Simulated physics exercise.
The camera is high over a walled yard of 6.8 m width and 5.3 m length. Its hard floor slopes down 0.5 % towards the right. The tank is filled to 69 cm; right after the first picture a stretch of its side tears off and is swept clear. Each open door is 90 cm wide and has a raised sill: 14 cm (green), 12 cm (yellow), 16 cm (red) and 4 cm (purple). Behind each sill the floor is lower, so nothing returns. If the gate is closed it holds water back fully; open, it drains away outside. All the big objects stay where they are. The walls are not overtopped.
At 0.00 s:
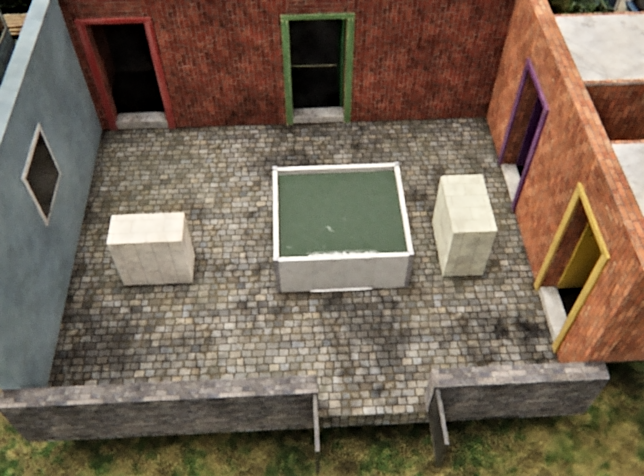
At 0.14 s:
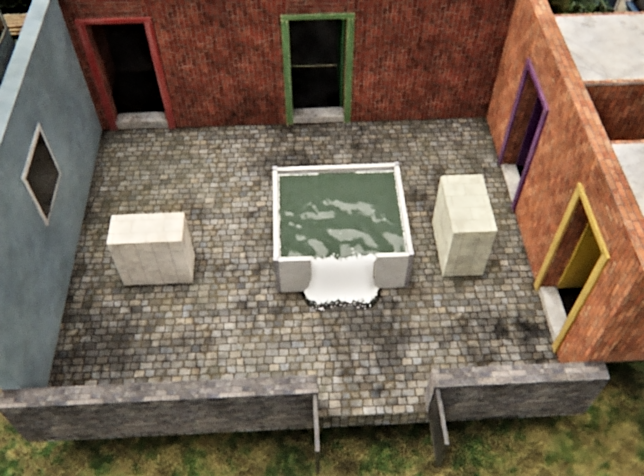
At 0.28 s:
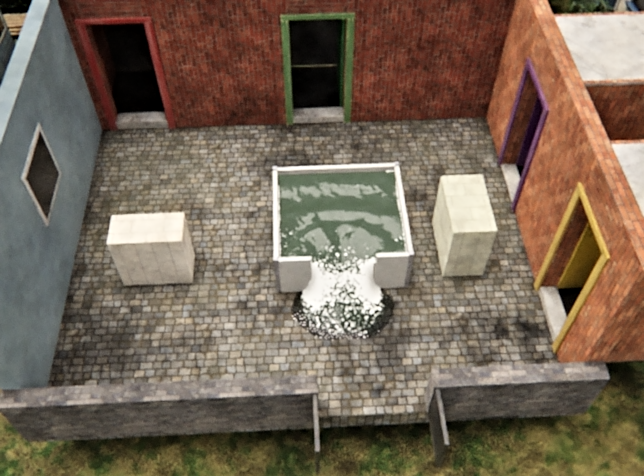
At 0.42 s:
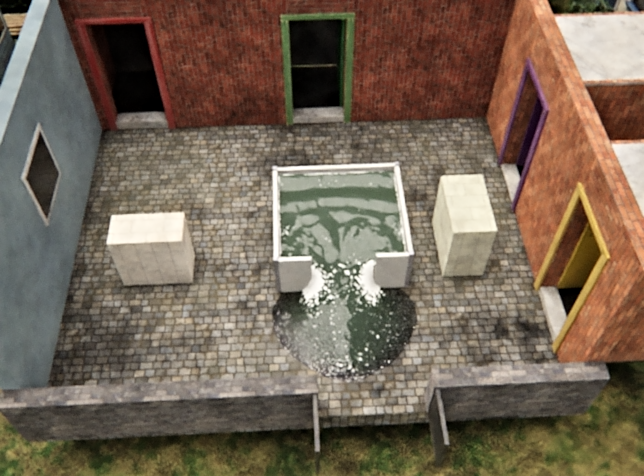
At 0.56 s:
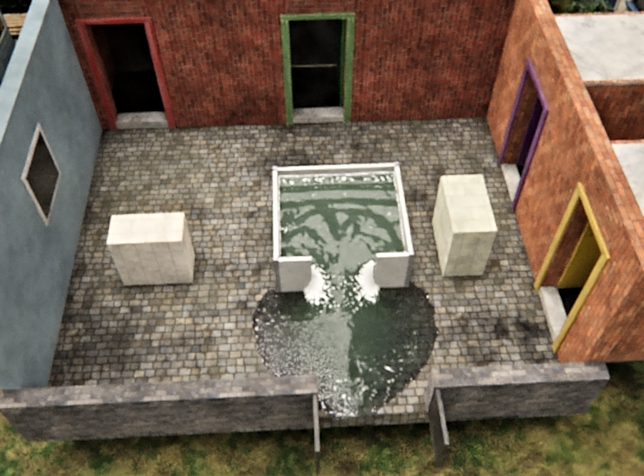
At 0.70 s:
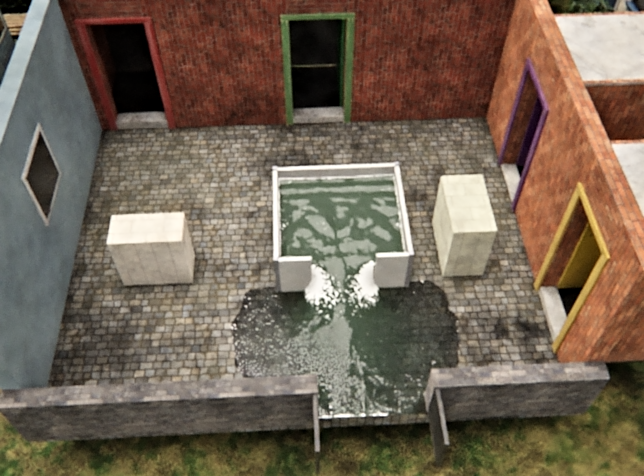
Green water lies still in a square white tank in a walled, paved yard until part of the tank's near side gives way. White, foaming water bursts through the gap onto the paving, then fans out in a widening dark pool that reaches the low front wall and its narrow opening.
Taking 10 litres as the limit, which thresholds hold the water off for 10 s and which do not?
Door by door: At the green door it keeps below the limit; at the yellow door it keeps below the limit; at the red door it does not reach the limit; at the purple door it stays under the limit.
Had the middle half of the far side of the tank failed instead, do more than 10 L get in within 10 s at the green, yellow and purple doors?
Against that limit: Green over, yellow below, purple past it.
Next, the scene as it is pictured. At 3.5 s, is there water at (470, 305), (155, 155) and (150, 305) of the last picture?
In that order: Wet, dry, wet.
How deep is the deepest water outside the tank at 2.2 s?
Roughly 24 cm.
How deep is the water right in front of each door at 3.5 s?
In cm: Green 0, yellow 7, red 0, purple 1.
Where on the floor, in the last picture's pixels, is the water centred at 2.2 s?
Near (332, 285).
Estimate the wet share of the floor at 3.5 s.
About 40 per cent.
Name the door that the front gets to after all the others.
It is the green one.
After 1.4 s water covers 20 % of the floor and is deepest (35 cm) near (342, 294); green door not reached, yellow door not reached, red door not reached, purple door not reached.
After 2.2 s water covers 25 % of the floor and is deepest (24 cm) near (342, 294); green door not reached, yellow door 6 cm at the sill, 0 L in, red door not reached, purple door not reached.
After 3.5 s water covers 40 % of the floor and is deepest (18 cm) near (342, 294); green door not reached, yellow door 7 cm at the sill, 0 L in, red door not reached, purple door 1 cm at the sill, 0 L in.
After 6.0 s water covers 60 % of the floor and is deepest (11 cm) near (342, 294); green door not reached, yellow door 5 cm at the sill, 0 L in, red door 5 cm at the sill, 0 L in, purple door 4 cm at the sill, 0 L in.
After 10.0 s water covers 85 % of the floor and is deepest (6 cm) near (308, 387); green door 4 cm at the sill, 0 L in, yellow door 3 cm at the sill, 0 L in, red door 4 cm at the sill, 0 L in, purple door 2 cm at the sill, 0 L in.
